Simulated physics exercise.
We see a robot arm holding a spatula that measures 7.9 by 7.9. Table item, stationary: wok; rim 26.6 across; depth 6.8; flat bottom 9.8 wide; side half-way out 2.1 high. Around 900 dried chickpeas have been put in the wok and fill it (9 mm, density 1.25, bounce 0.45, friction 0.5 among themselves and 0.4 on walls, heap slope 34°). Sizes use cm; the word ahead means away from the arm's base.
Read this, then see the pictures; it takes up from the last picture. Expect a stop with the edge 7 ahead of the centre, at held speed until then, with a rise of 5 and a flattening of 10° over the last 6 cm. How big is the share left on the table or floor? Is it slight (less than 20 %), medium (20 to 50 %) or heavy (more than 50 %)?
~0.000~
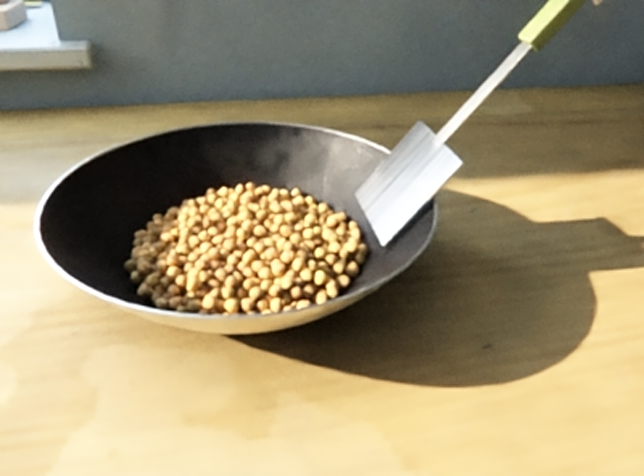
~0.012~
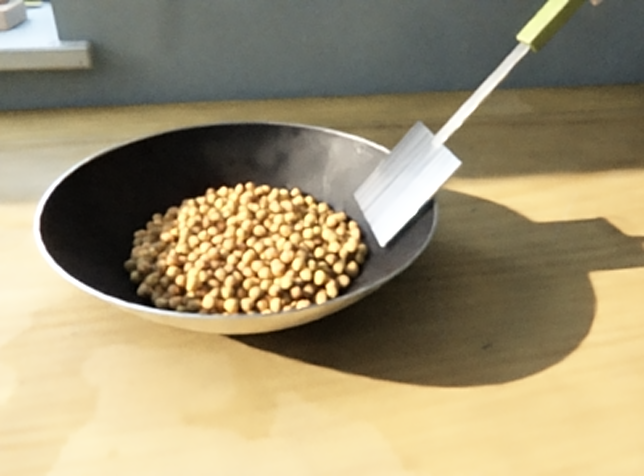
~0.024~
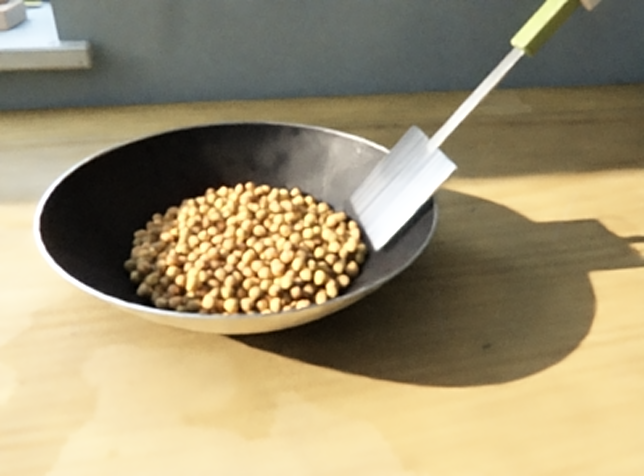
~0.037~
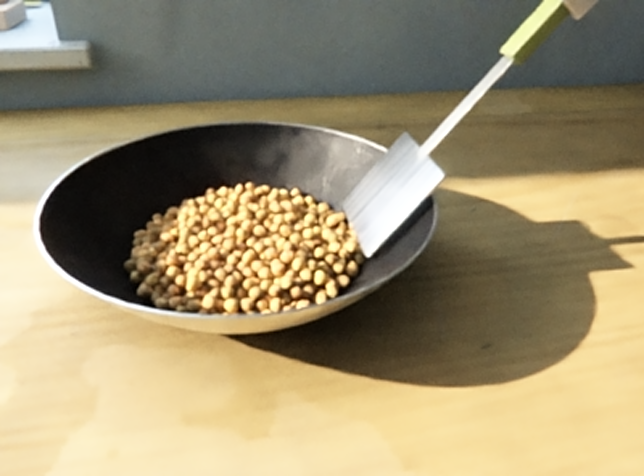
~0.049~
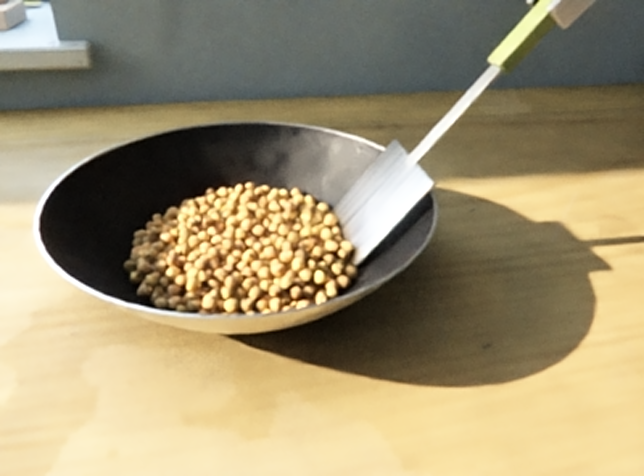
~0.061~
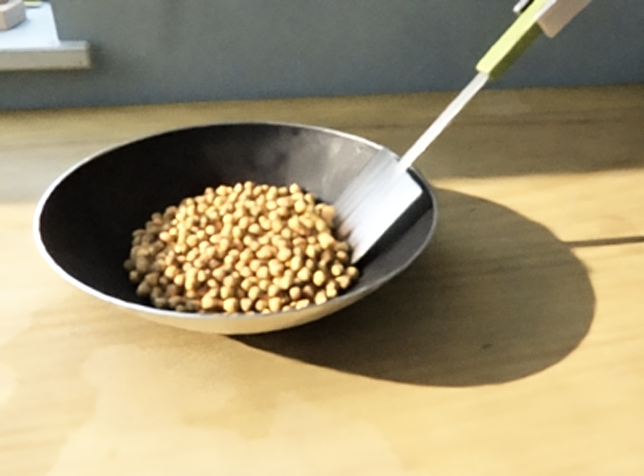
Slight.
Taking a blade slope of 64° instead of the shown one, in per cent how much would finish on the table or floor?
In that case, around 10 percent would end up on the table or floor.
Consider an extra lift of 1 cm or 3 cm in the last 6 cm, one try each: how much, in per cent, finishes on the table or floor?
Roughly 5 per cent, then 5 per cent.
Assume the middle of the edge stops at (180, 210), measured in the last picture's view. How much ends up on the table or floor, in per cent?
Estimate: Approx. 0 %.
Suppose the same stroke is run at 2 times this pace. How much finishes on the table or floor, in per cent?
Roughly 30 per cent.
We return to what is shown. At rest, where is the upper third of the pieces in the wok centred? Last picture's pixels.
(128, 232).
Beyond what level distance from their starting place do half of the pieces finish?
4 cm.
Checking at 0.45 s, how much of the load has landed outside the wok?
Roughly 5 percent of it.
After 0.14 s, sloping 51°, highest piece 9 above the table; 900 in the wok.
After 0.21 s, sloping 47°, highest piece 8 above the table; 900 in the wok.
After 0.45 s, sloping 41°, highest piece 8 above the table; 811 in the wok, 55 on the table or floor, 34 on the blade or in flight.
After 1.50 s, sloping 41°, highest piece 7 above the table; 811 in the wok, 89 on the table or floor.
At rest, 811 in the wok, 89 on the table or floor. That is 10 % on the table or floor.
